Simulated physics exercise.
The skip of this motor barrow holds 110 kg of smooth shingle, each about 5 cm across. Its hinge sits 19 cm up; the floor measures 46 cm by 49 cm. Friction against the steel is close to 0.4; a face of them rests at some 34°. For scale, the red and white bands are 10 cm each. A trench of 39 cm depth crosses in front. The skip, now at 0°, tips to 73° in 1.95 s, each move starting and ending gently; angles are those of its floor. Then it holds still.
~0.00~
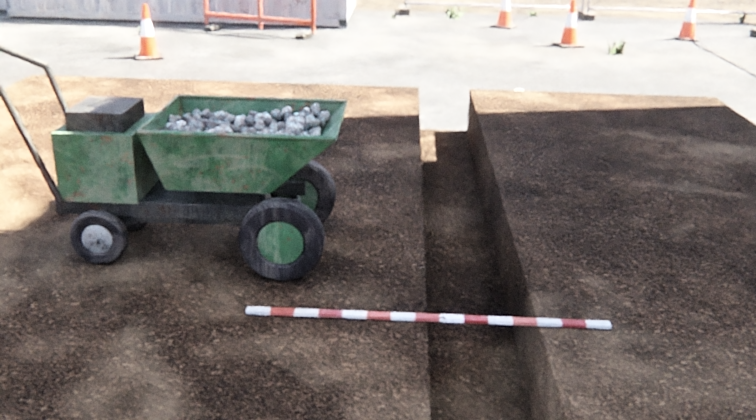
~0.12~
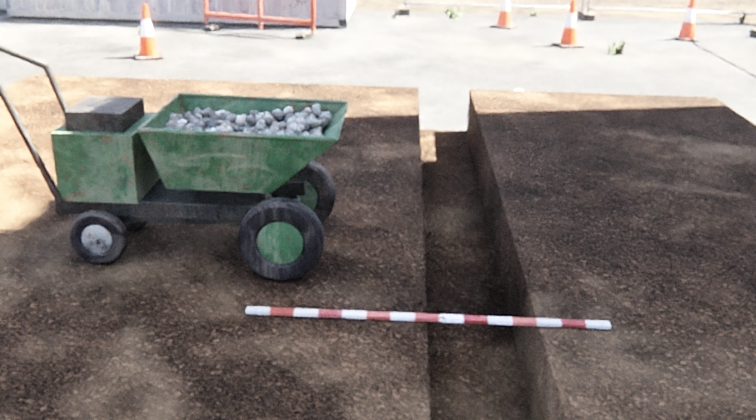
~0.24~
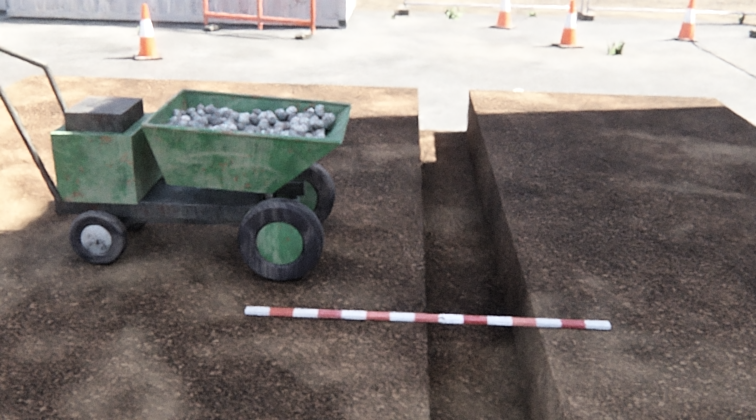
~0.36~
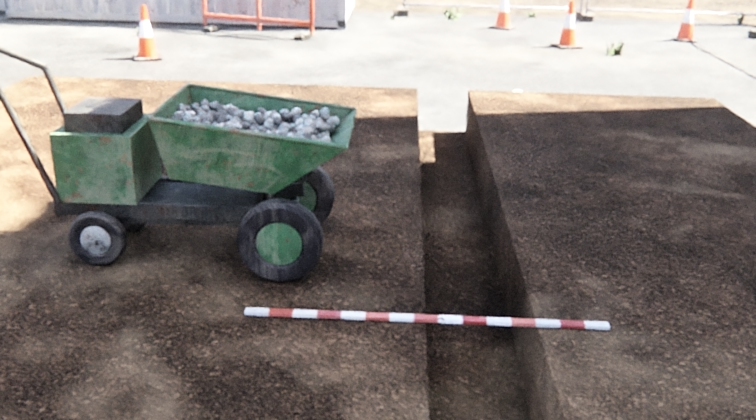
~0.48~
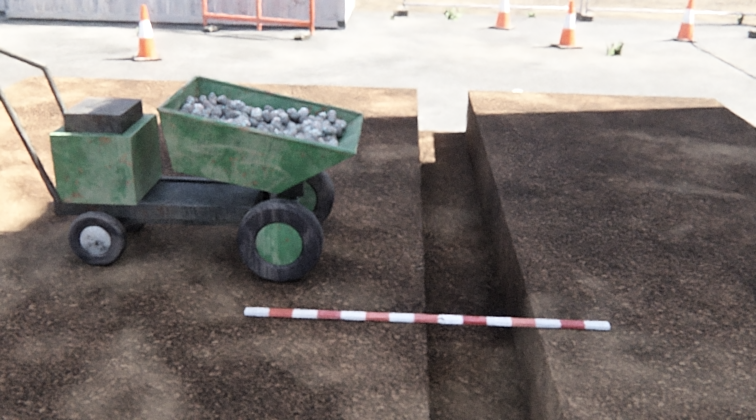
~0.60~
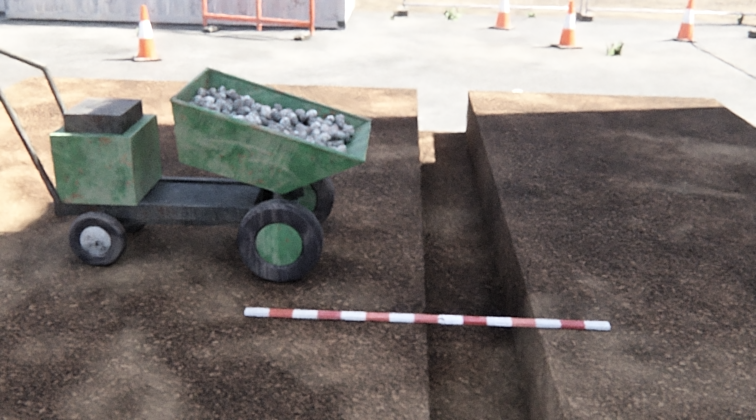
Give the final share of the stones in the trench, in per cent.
Close to 94 in a hundred.
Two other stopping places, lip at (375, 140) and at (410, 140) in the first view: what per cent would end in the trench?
First some 100, then 85 per cent.
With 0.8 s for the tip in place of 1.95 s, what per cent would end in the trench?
Then about 95 per cent.
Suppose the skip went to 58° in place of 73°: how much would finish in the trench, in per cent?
Then about 100 per cent.
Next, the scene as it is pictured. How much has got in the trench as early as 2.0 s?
About 80 per cent by then.
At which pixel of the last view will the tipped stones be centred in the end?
Near (472, 318).
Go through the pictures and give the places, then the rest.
In the first frame, lip at (335, 139), floor tilted 0°, highest stones at (307, 116).
In the second frame, the skip is at 1°, its lip at (337, 140); the top of the load is at (293, 117); the stones move at 0.1 m/s on average.
In the third frame, the skip is at 3°, its lip at (341, 143); the top of the load is at (254, 118); the stones move at 0.2 m/s on average.
In the fourth frame, the skip is at 7°, its lip at (347, 147); the top of the load is at (203, 110); the stones move at 0.3 m/s on average.
In the fifth frame, the skip is at 11°, its lip at (355, 153); the top of the load is at (205, 104); the stones move at 0.3 m/s on average.
In the sixth frame, the skip is at 16°, its lip at (364, 161); the top of the load is at (212, 96); the stones move at 0.4 m/s on average.
After 1.5 s the floor is at 61°; 94 % in the skip, 4 % short of the trench, 2 % in the trench; the foremost stones are at (434, 234).
After 2.0 s the floor is at 73°; 13 % in the skip, 8 % short of the trench, 80 % in the trench; the foremost stones are at (511, 332).
After 2.4 s the floor is at 73°; 0 % in the skip, 9 % short of the trench, 91 % in the trench; the foremost stones are at (509, 324).
After 4.3 s the floor is at 73°; 0 % in the skip, 6 % short of the trench, 94 % in the trench; the foremost stones are at (510, 315).
